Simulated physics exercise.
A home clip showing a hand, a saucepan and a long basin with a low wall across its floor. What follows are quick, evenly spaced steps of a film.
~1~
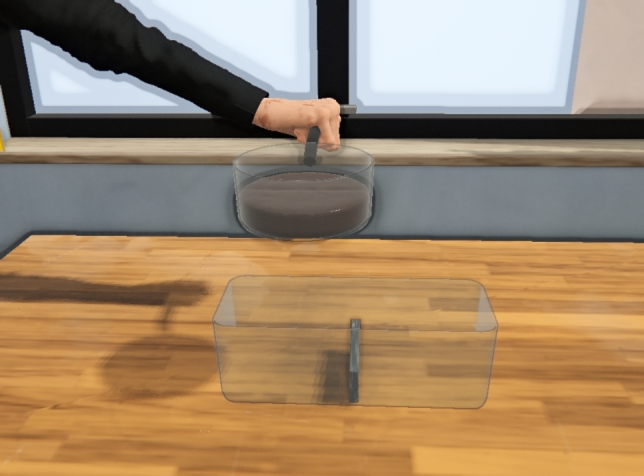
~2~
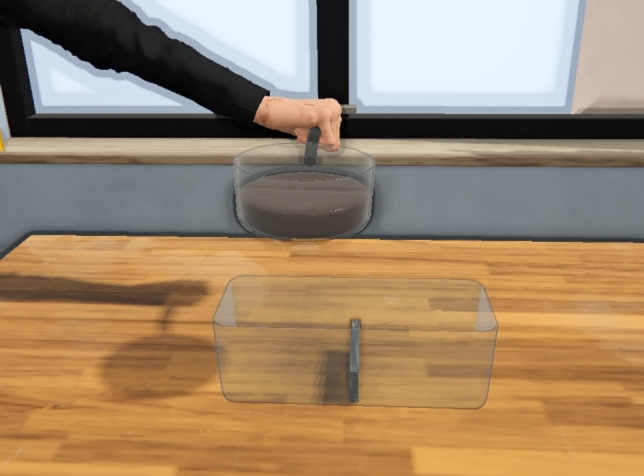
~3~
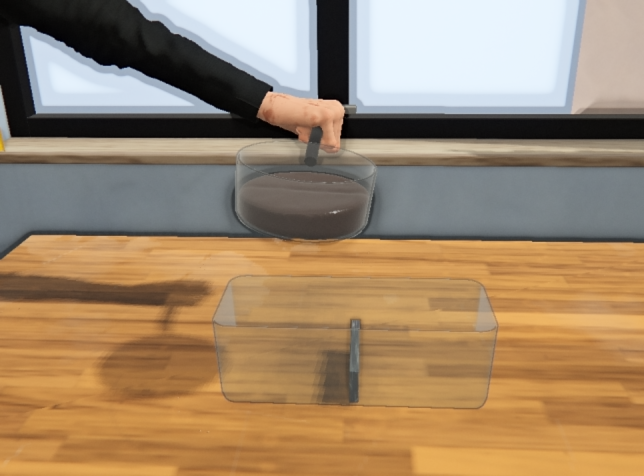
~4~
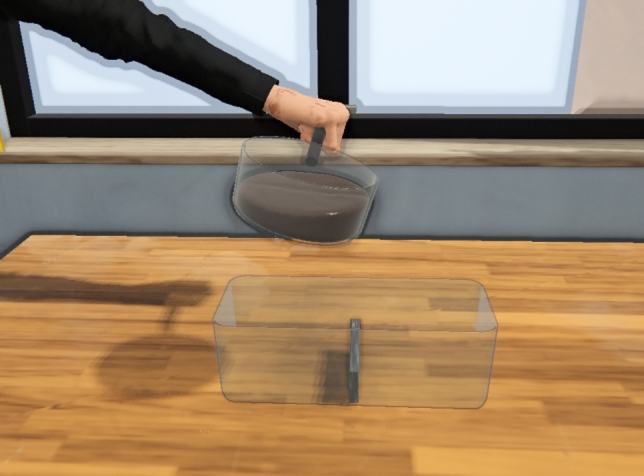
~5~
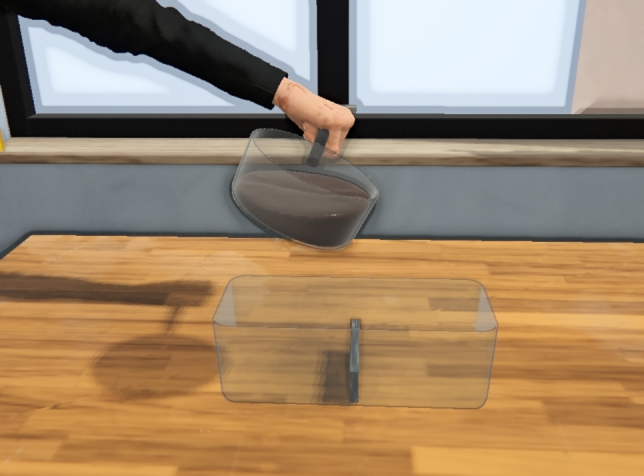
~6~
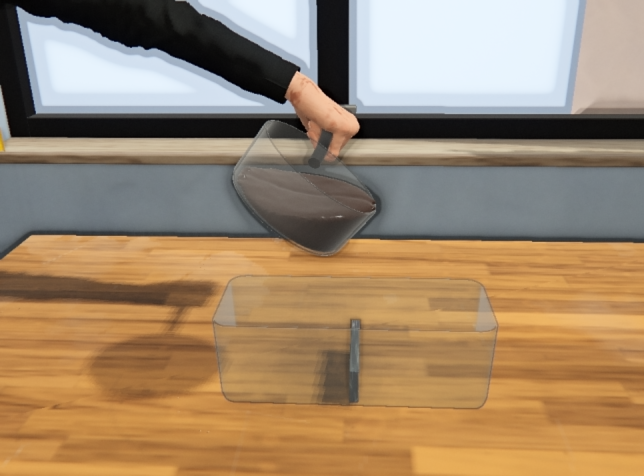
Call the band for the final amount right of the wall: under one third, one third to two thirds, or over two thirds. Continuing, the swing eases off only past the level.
Band: Over two thirds.
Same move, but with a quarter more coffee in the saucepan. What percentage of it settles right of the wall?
About 80 in a hundred.
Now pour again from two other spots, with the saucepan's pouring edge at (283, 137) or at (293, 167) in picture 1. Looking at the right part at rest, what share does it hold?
10 % and 5 %.
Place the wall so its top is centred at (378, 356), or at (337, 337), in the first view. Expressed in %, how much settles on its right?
You'd get roughly 45 per cent the first time and roughly 90 per cent the second.
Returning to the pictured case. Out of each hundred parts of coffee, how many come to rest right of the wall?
Close to 80 percent.
A moment on, the saucepan is tipped right over and 18 per cent is still to pour, 0 is left of the wall and 37 right of it.
Next, the saucepan is tipped right over and 4 per cent is still to pour, 12 is left of the wall and 74 right of it.
Then the saucepan is tipped right over and 0 per cent is still to pour, 17 is left of the wall and 79 right of it.
Later the saucepan is tipped right over and 0 per cent is still to pour, 17 is left of the wall and 80 right of it.
Finally, 17 per cent lies left of the wall, 80 right of it and 3 outside.
